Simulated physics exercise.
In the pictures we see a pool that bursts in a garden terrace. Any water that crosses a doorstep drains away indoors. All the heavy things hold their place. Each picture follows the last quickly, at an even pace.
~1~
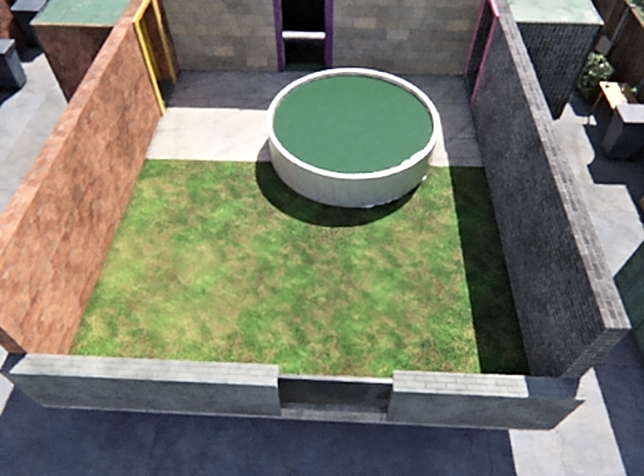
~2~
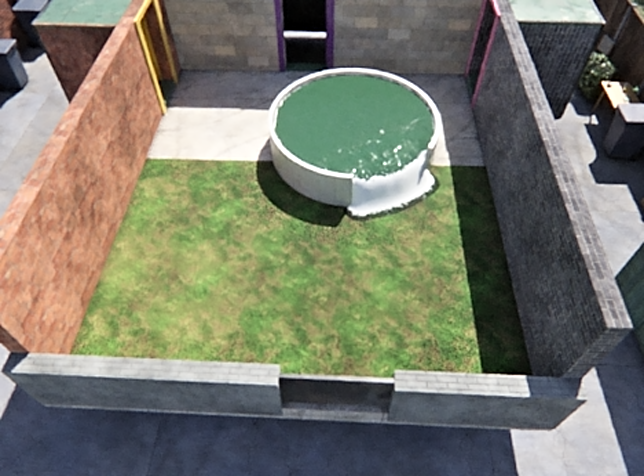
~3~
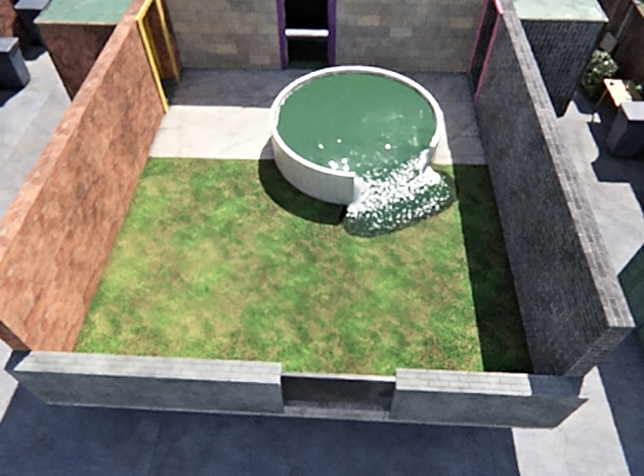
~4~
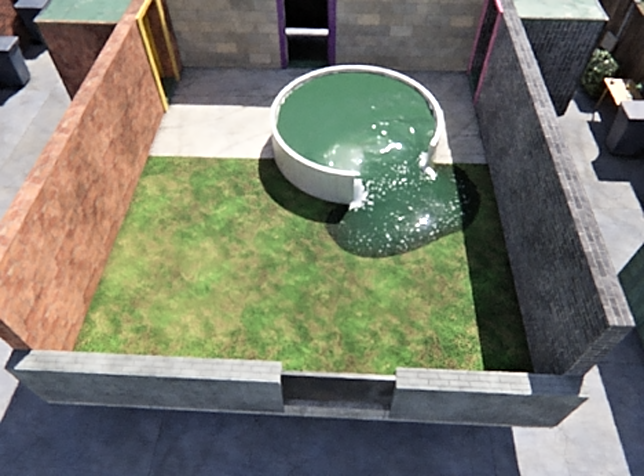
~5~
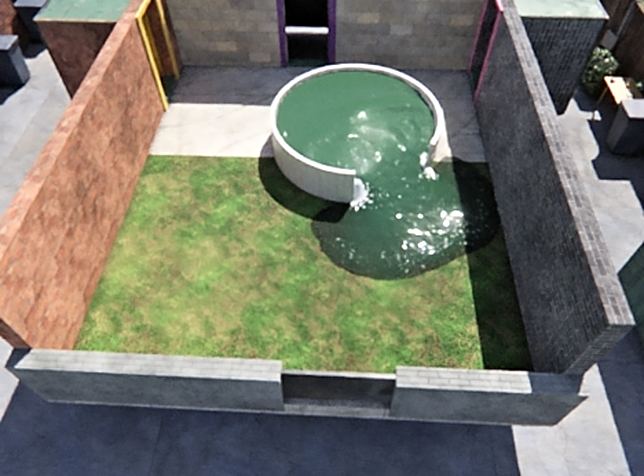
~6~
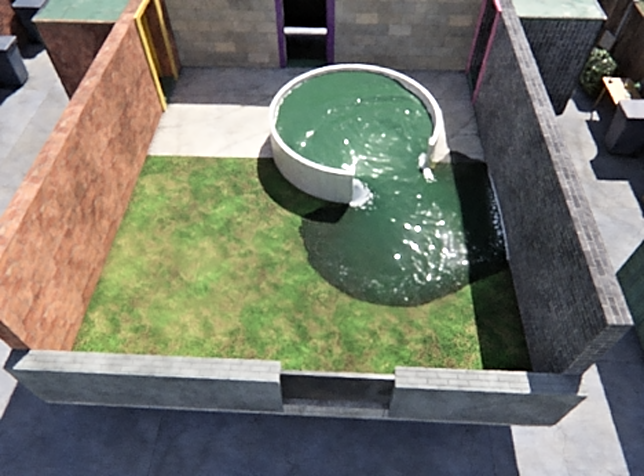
A round pool bursts open at its front right and green water spreads across the grass.
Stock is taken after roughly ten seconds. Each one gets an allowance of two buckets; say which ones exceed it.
In the end the purple door is going to stay within two buckets; the yellow door is going to stay within two buckets; the pink door is going to stay within two buckets.
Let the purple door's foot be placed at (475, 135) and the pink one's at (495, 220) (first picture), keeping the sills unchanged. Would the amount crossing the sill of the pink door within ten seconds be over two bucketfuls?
I'd say the pink door beats the mark.
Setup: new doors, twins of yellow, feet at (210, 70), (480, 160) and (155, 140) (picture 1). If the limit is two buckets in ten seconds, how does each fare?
First ends up below, second ends up below, third ends up below.
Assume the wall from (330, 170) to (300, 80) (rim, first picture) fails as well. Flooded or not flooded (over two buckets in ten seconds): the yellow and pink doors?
Yellow goes past it, pink falls short.
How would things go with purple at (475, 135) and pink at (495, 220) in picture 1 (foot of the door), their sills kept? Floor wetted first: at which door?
Earliest to get wet is the pink one.
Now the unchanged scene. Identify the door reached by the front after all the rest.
Observed: The yellow one.
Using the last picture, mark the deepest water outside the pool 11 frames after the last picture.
Close to (499, 381).
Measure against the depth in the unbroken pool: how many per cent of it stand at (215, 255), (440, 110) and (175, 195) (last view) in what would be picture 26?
Estimate: 0, 6, 0 %.
A moment on, water covers 25 % of the floor; the purple door not reached, the yellow door not reached, the pink door not reached.
Next, water covers 30 % of the floor; the purple door not reached, the yellow door not reached, the pink door not reached.
Then, water covers 45 % of the floor; the purple door not reached, the yellow door not reached, the pink door not reached.
Later, water covers 70 % of the floor; the purple door not reached, the yellow door not reached, the pink door wet at the sill, nothing in.
In the end, water covers 100 % of the floor; the purple door wet at the sill, nothing in, the yellow door wet at the sill, nothing in, the pink door wet at the sill, nothing in.
